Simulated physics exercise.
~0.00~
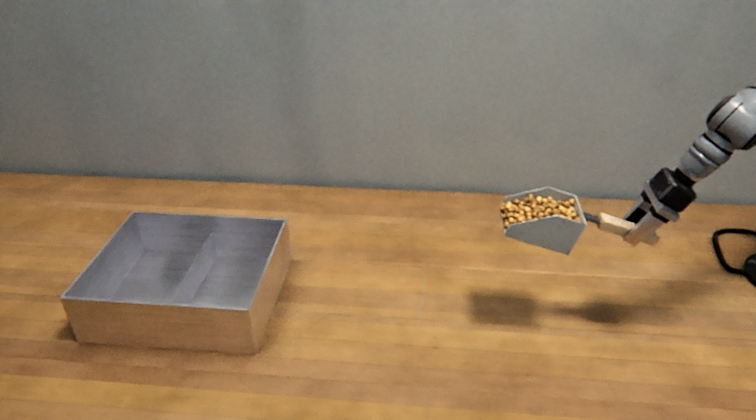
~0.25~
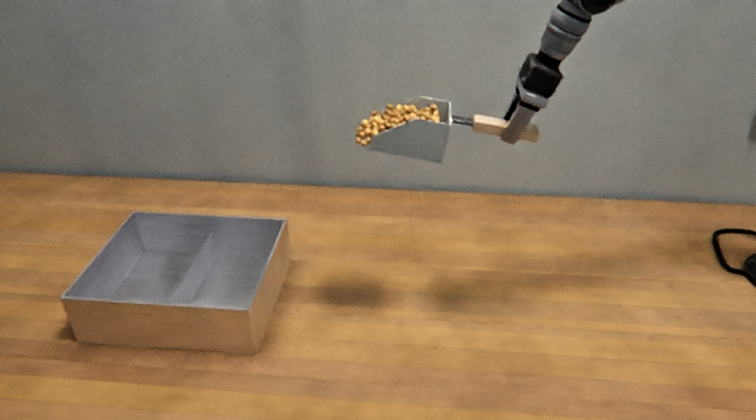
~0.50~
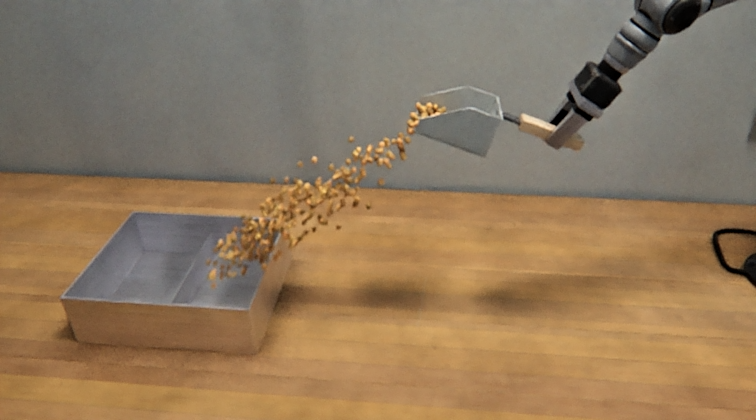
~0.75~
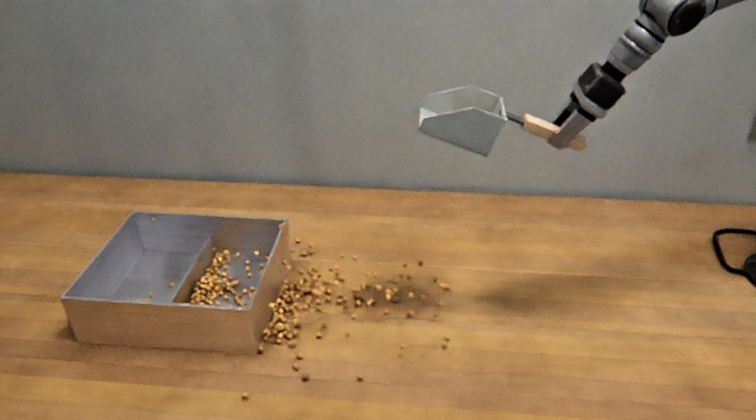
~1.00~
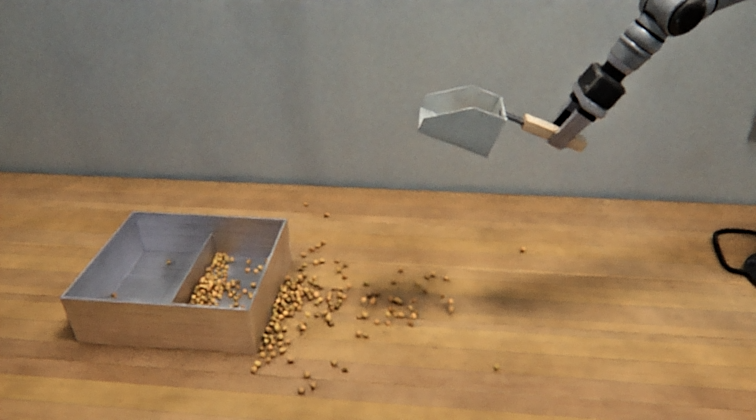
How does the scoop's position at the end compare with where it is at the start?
At the end the scoop is higher above the table and farther to the left than at the start.
A robot arm raises a scoop, flinging chickpeas into a divided bin and onto the table.
